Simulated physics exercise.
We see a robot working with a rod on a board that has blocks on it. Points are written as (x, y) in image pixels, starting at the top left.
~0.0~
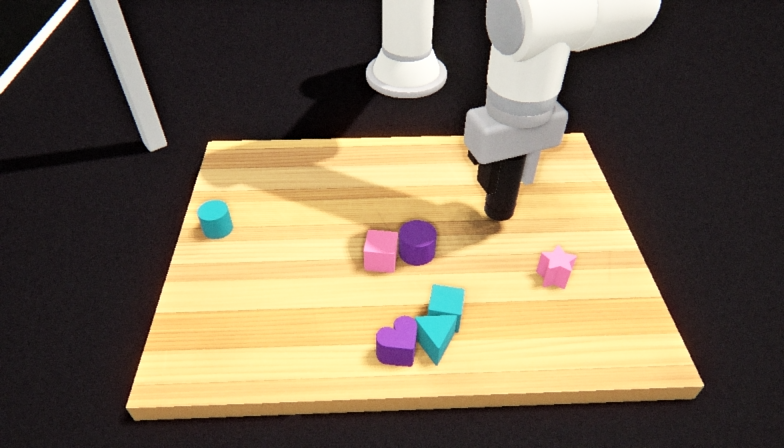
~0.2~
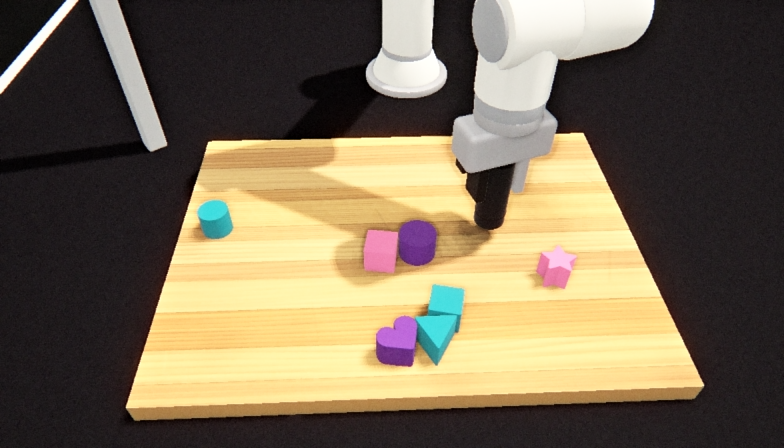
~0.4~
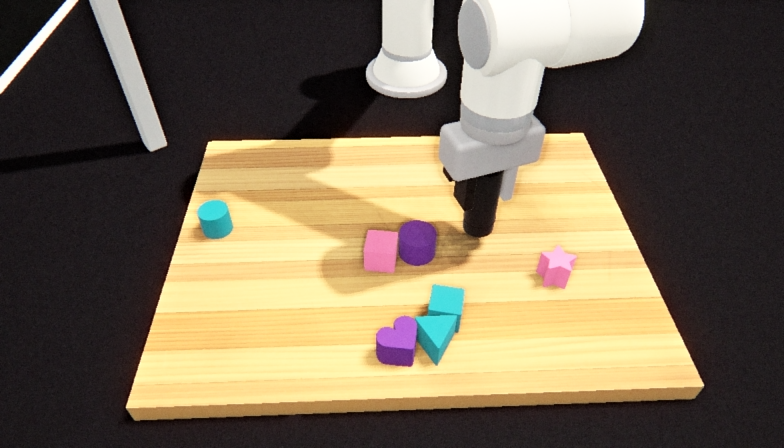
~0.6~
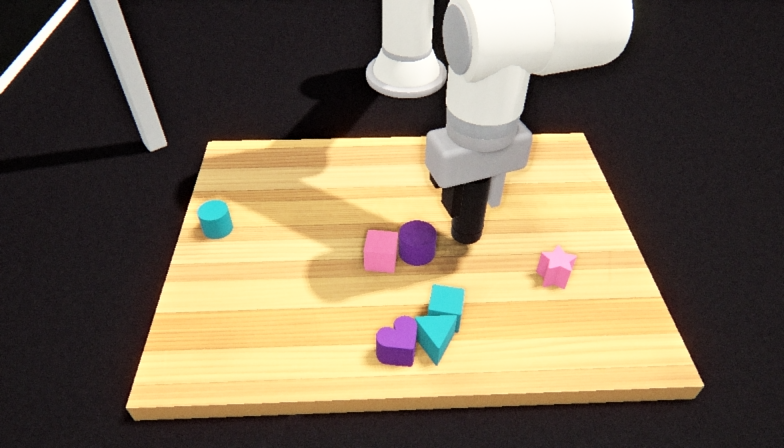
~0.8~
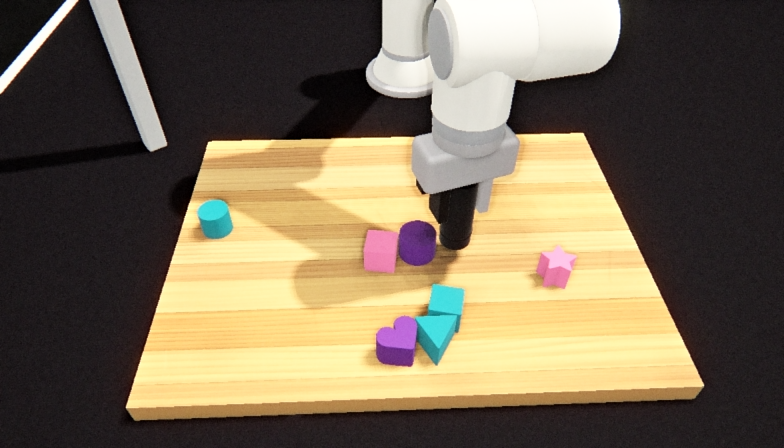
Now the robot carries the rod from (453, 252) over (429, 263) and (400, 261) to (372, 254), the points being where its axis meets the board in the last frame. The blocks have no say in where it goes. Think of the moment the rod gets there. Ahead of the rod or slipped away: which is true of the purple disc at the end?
It is still in front.
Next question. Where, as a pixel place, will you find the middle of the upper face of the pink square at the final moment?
The pink square ends near (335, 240).
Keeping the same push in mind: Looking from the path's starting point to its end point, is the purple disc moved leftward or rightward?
It goes right.
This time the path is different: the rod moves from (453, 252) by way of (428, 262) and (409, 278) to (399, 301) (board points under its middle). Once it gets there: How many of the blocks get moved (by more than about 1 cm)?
There will be two blocks displaced.
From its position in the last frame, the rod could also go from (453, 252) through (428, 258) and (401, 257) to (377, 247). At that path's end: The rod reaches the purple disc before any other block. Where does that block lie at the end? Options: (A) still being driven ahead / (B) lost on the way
The correct letter is A.
What follows on the original path. One third of the way, rod at (430, 251); pink square at (363, 240), turned 35° anticlockwise; purple disc at (398, 233).
Two thirds of the way, rod at (400, 248); pink square at (341, 239), turned 50° anticlockwise; purple disc at (372, 226).
At the end, rod at (372, 242); pink square at (335, 240), turned 60° anticlockwise; purple disc at (352, 216); turquoise square in place.
